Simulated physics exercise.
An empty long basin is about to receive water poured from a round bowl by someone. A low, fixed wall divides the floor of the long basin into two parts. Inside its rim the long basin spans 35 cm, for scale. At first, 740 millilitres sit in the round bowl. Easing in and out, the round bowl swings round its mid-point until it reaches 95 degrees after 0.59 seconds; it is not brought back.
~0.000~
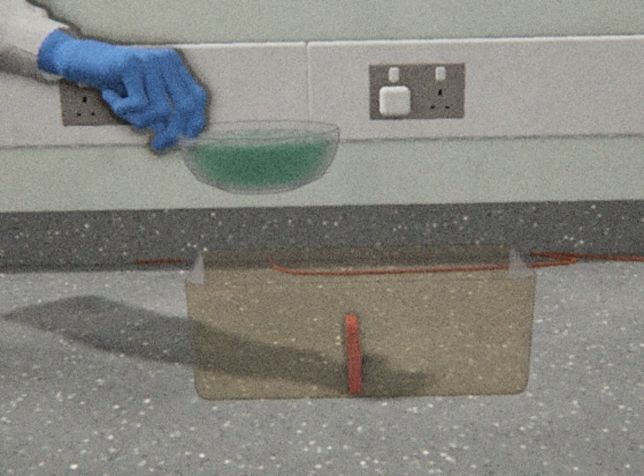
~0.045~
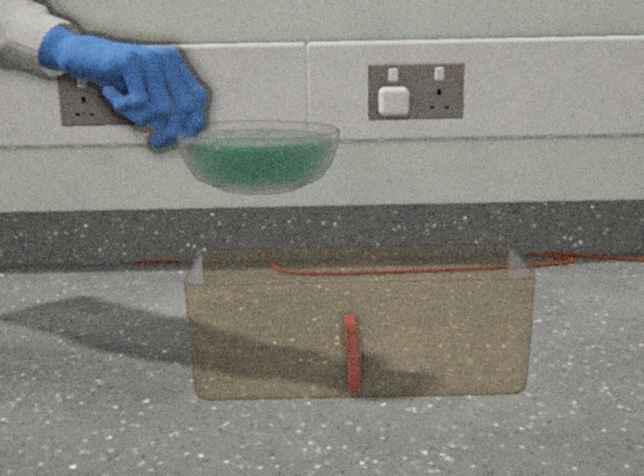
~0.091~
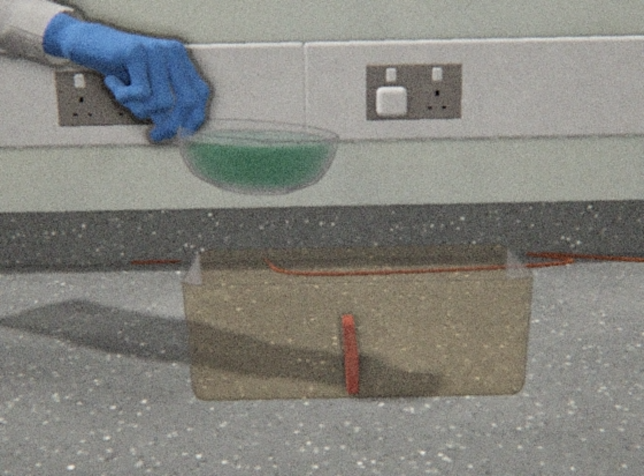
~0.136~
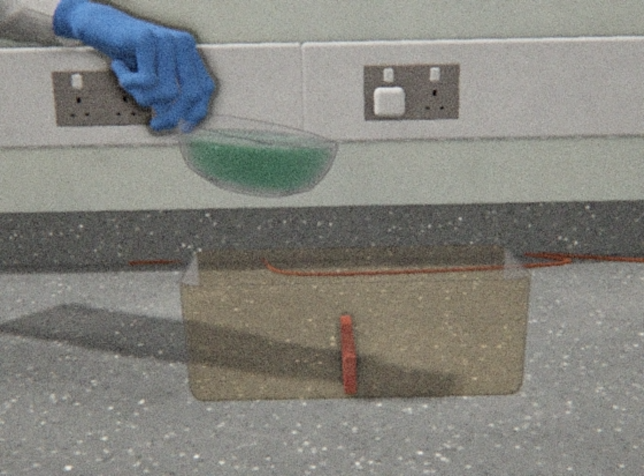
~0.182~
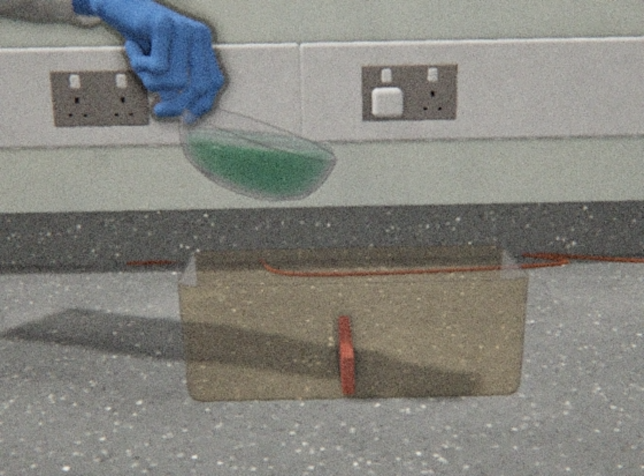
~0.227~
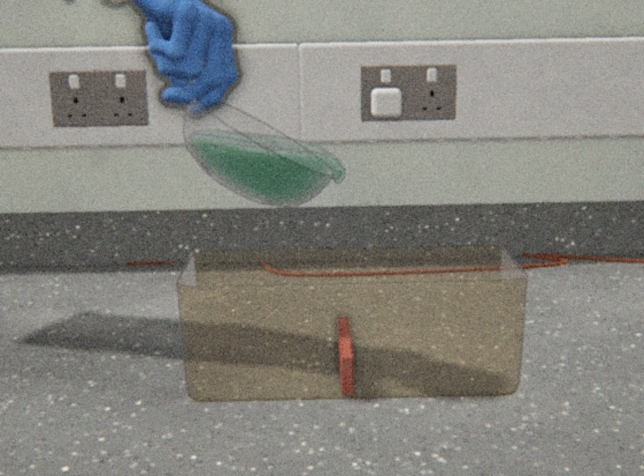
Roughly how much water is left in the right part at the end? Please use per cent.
Roughly 74 per cent is left in the right part.
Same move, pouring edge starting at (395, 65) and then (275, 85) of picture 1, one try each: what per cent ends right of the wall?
80 and 35 %.
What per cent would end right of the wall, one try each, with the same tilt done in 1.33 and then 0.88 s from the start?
About 85 %, then about 80 %.
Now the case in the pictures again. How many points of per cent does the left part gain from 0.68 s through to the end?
Change: Approx. 4 %.
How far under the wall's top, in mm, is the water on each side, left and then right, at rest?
About 34 mm left, about 16 mm right.
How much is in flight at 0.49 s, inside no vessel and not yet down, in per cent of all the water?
34 %.
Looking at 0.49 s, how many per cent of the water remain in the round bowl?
Some 10 % of it is still there.
By 0.49 s the tilt is 88° and 9 per cent is still to pour, 1 is left of the wall and 56 right of it.
By 0.68 s the tilt is 95° and 1 per cent is still to pour, 17 is left of the wall and 73 right of it.
By 0.87 s the tilt is 95° and 0 per cent is still to pour, 22 is left of the wall and 74 right of it.
By 1.09 s the tilt is 95° and 0 per cent is still to pour, 22 is left of the wall and 74 right of it.
At rest 22 per cent lies left of the wall, 74 right of it and 4 outside.
